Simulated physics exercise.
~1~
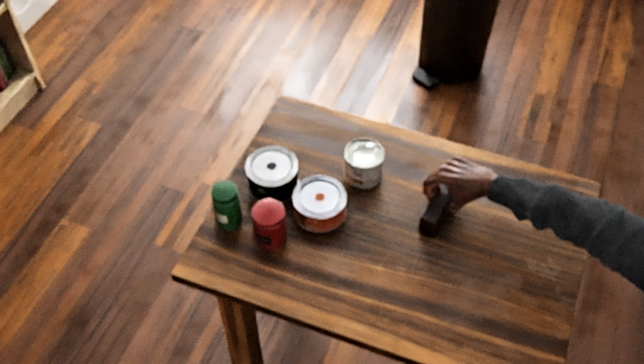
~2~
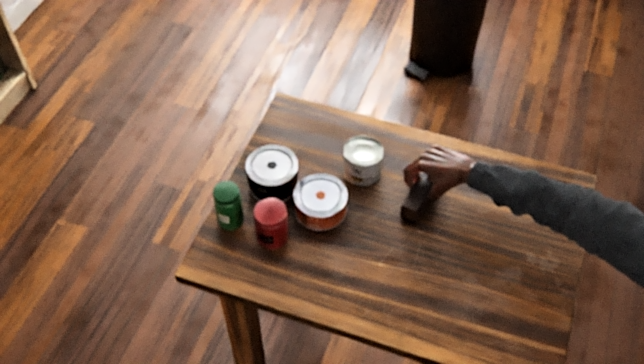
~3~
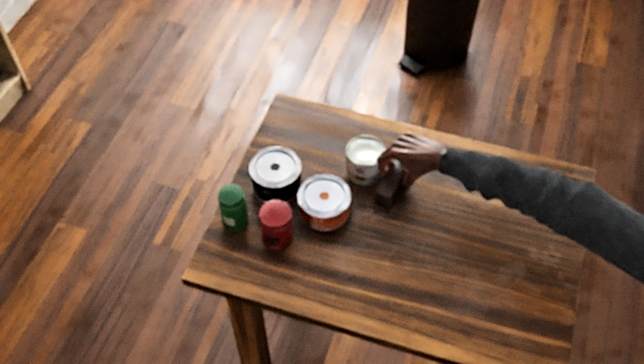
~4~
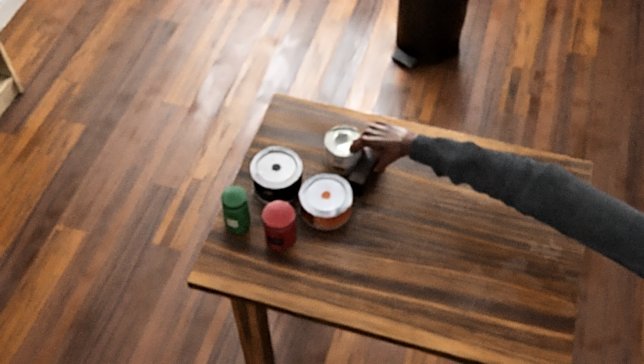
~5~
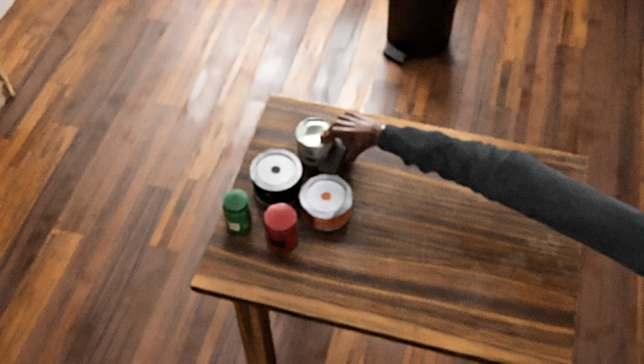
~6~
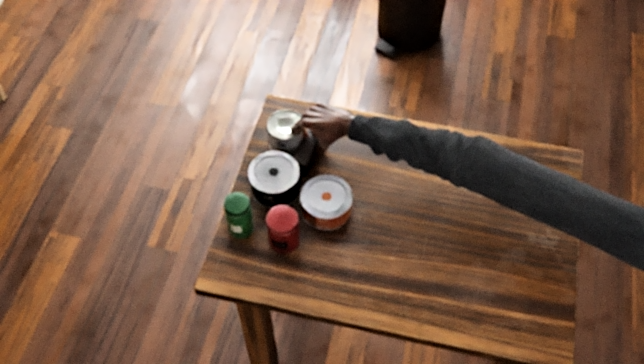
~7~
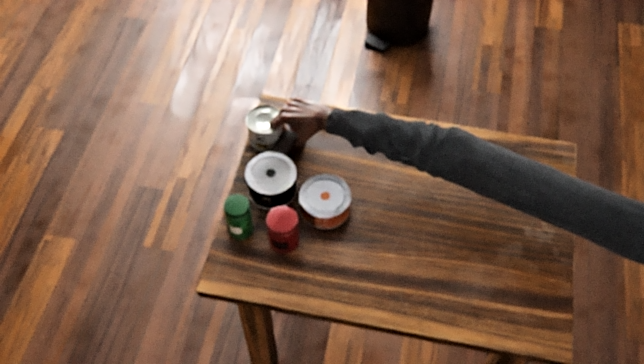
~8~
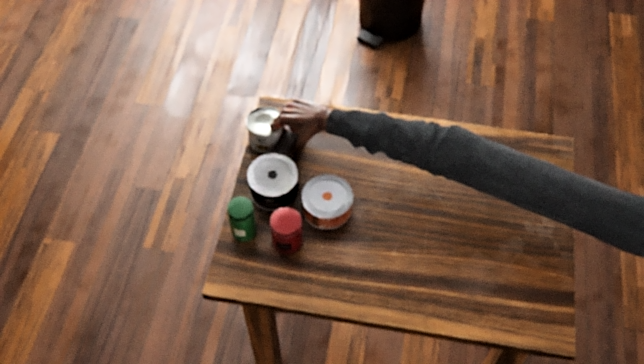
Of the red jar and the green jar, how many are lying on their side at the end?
None of them are. The red jar and the green jar are both still standing upright at the front of the cluster.
